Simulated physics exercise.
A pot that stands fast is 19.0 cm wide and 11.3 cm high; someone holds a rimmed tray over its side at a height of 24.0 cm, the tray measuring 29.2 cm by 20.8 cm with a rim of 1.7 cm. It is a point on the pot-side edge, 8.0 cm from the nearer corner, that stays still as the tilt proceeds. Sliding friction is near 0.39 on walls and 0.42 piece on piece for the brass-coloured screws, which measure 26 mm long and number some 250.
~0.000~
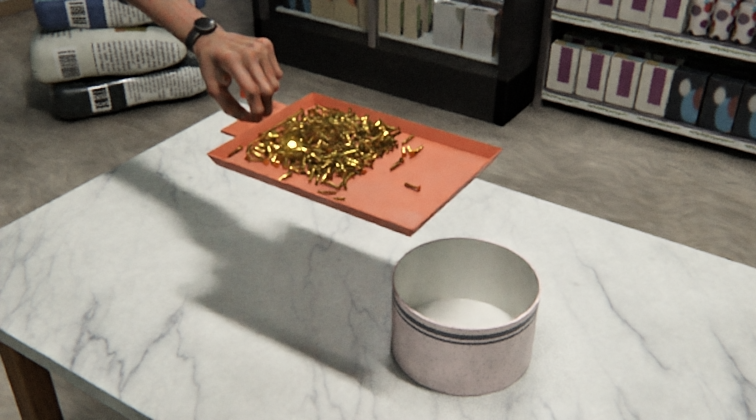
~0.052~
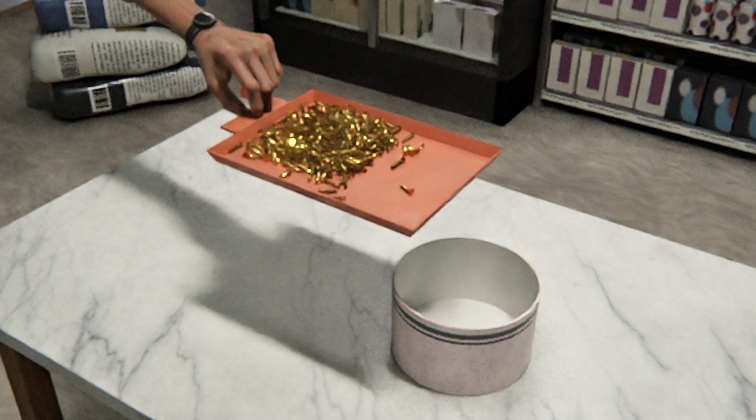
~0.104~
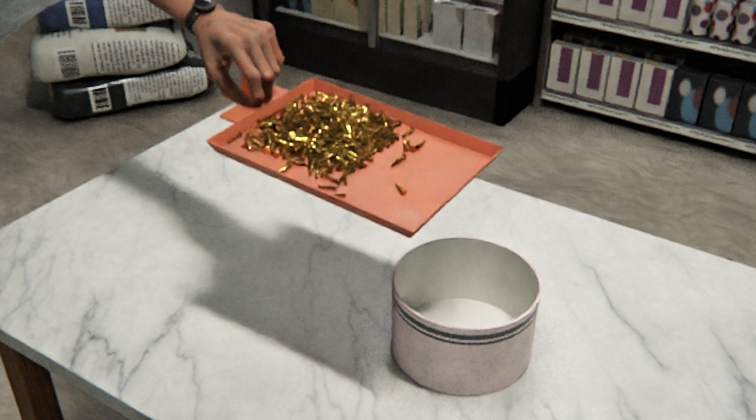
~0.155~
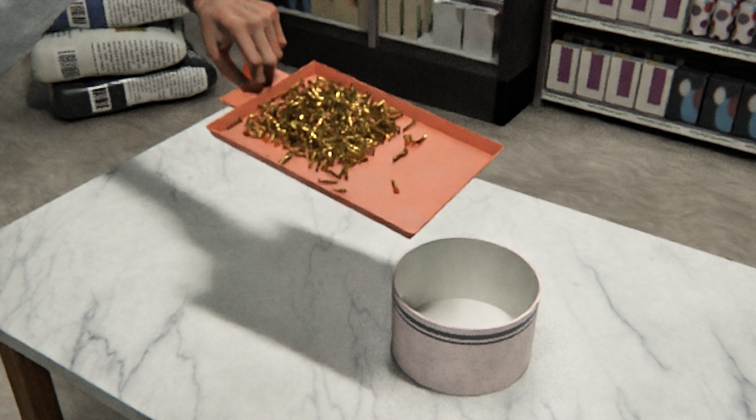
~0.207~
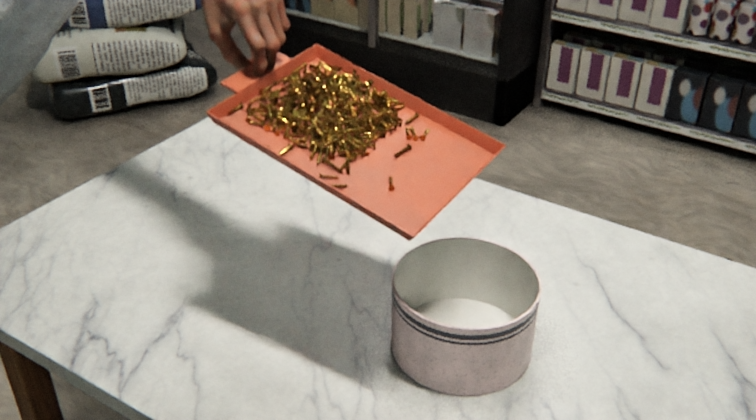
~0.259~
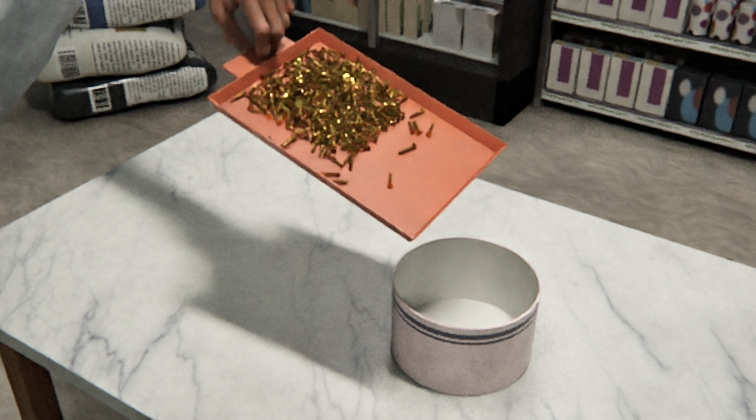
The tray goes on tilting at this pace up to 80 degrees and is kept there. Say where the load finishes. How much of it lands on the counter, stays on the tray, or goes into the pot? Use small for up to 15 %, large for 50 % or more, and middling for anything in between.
Counter - large, left on the tray - small, pot - middling.
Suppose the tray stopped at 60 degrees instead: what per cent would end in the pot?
25 per cent.
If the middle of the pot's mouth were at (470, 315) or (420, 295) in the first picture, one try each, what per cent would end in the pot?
80 % and 20 %.
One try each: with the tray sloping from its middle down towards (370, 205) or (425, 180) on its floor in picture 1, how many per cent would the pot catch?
I'd put it at about 5 per cent for the first tilt and about 40 per cent for the second.
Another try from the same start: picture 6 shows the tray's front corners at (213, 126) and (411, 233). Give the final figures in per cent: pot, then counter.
You'd end with pot at 10 and counter at 90.
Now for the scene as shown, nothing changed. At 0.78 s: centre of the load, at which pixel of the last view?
Load centre est.: (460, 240) px.
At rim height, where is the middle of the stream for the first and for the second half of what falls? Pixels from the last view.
Around (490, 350), then (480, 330).
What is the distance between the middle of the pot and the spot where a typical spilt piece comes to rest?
Roughly 20 centimetres.
Then, at 0.57 s, tilt 49 degrees; the tray holds 100 %, the pot 0 %.
After 0.78 s, tilt 69 degrees; the tray holds 40 %, the pot 0 %.
After 1.11 s, tilt 80 degrees; the tray holds 0 %, the pot 25 %.
By 2.3 s all is still; counter 75 %, tray 0 %, pot 25 %.
